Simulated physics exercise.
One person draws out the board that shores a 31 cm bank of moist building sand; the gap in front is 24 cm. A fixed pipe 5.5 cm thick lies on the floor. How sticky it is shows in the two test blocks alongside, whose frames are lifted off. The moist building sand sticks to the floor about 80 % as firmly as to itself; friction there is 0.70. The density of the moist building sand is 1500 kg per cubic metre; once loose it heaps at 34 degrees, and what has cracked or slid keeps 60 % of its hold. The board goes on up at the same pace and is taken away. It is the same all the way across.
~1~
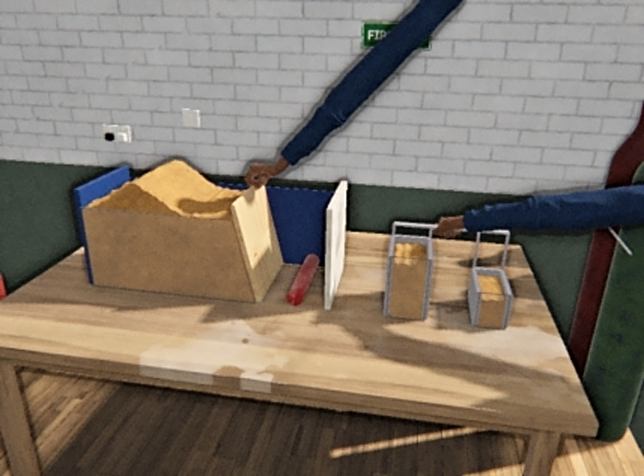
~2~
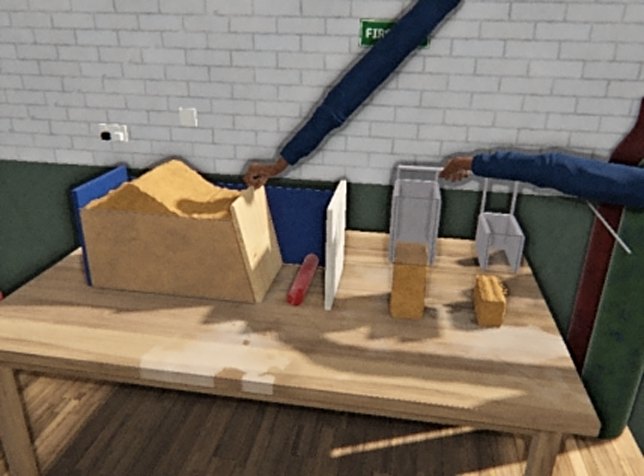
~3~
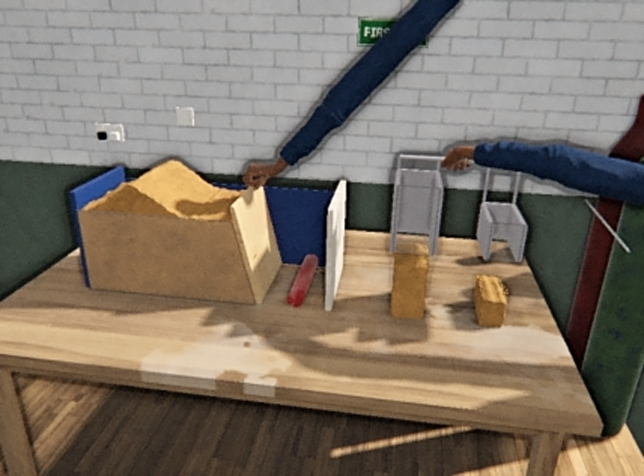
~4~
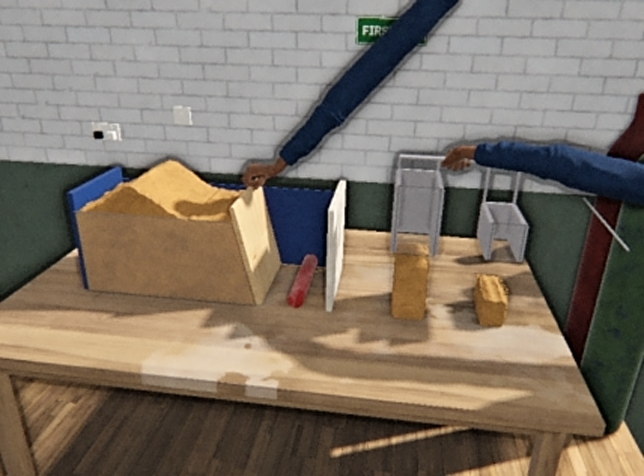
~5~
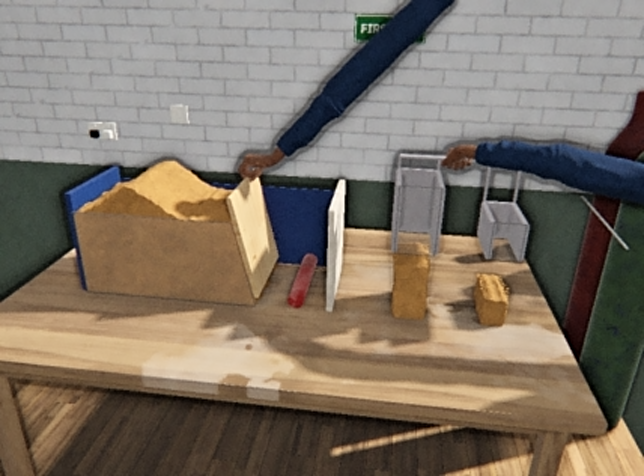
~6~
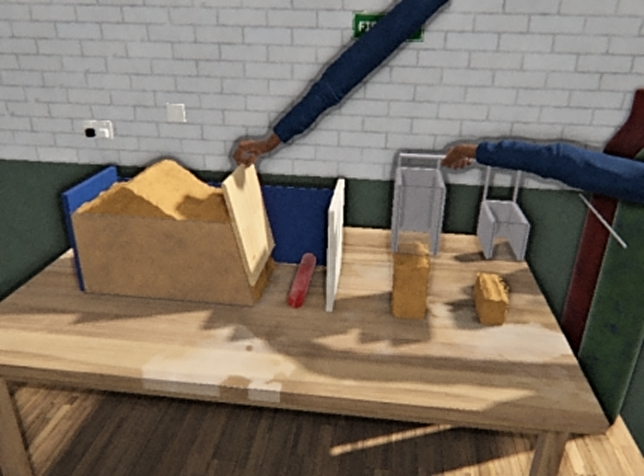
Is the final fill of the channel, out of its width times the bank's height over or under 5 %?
Expect under 5 %.
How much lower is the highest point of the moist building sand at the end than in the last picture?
Roughly 0.0 cm.
Last picture + 0.34 s, the face still stands, with nothing on top of the pipe; the channel is 0 % full.
Last picture + 0.73 s, the face still stands, with nothing on top of the pipe; the channel is 0 % full.
Last picture + 1.12 s, the face still stands, with nothing on top of the pipe; the channel is 0 % full.
Last picture + 1.51 s, the face still stands, with nothing on top of the pipe; the channel is 0 % full.
Last picture + 1.55 s, the face still stands, with nothing on top of the pipe; the channel is 0 % full.
